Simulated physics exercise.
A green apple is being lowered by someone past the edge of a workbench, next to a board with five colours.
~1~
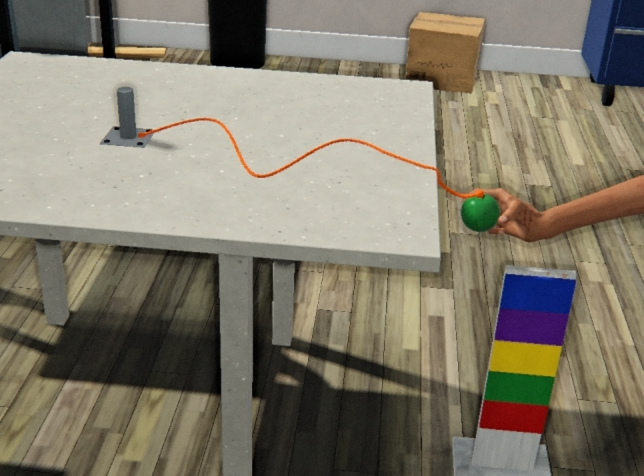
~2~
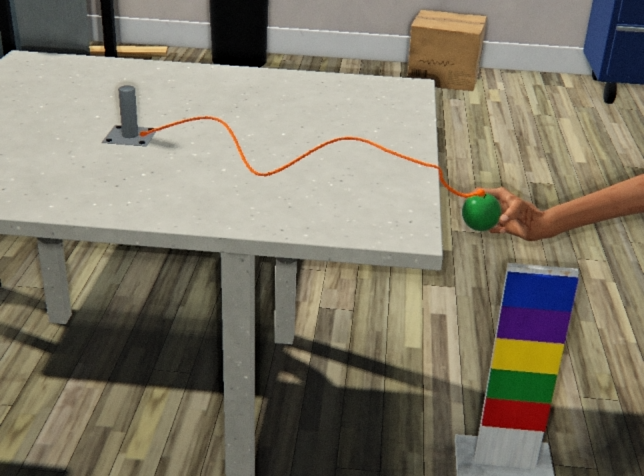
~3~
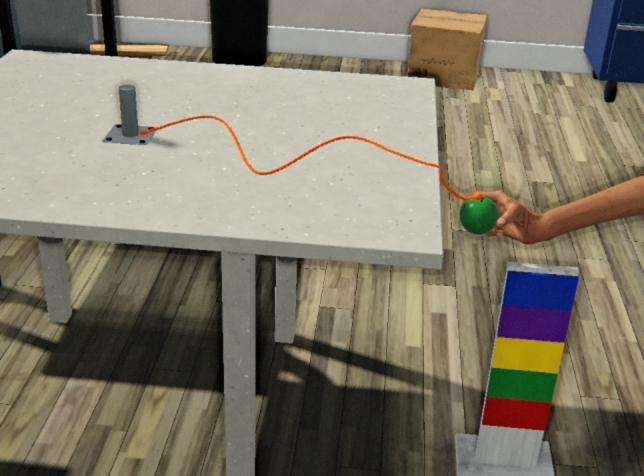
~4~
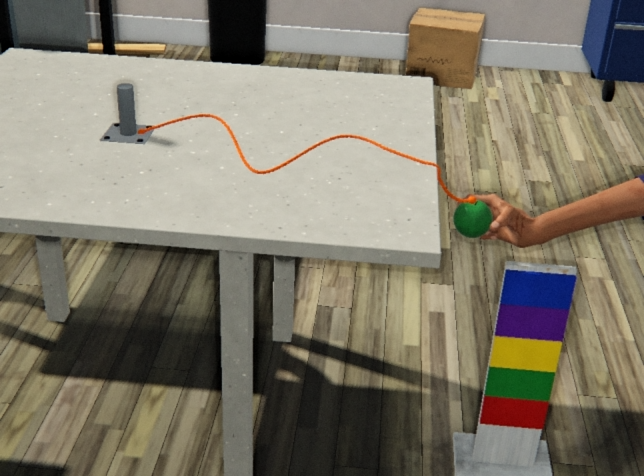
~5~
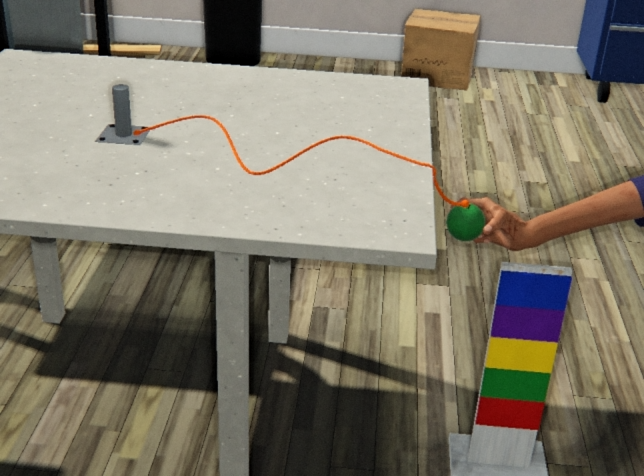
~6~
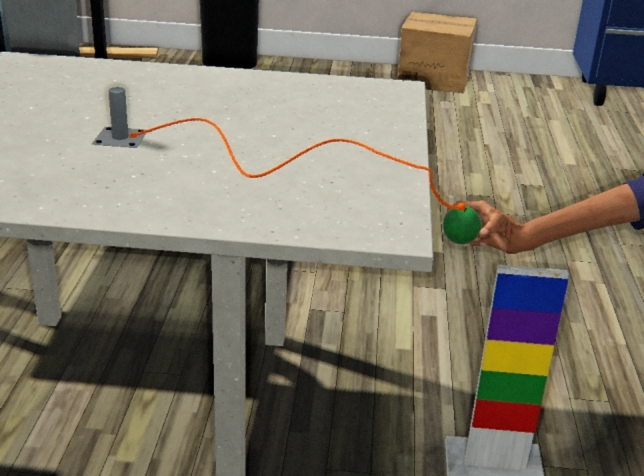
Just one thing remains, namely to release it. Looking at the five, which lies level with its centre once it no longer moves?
The green one lies level with its centre.
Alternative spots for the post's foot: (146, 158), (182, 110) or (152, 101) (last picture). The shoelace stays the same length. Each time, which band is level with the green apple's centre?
In turn, red, then red, then green.
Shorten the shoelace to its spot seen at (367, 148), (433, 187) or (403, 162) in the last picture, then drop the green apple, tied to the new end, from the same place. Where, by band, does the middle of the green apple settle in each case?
Each try in turn: Blue; yellow; purple.
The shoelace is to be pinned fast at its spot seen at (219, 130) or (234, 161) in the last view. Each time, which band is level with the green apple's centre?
Taking the two tries in turn, you'd get yellow and then purple.
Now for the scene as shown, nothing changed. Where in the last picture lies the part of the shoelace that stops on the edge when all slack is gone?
You'd find it at roughly (298, 156).
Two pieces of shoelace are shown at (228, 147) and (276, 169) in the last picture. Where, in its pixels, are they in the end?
(293, 149) and (394, 157), roughly.
A little later, apple near (384, 363); level with green.
Next, apple near (422, 364); level with green.
When it is over, apple near (402, 362); level with green. At green.
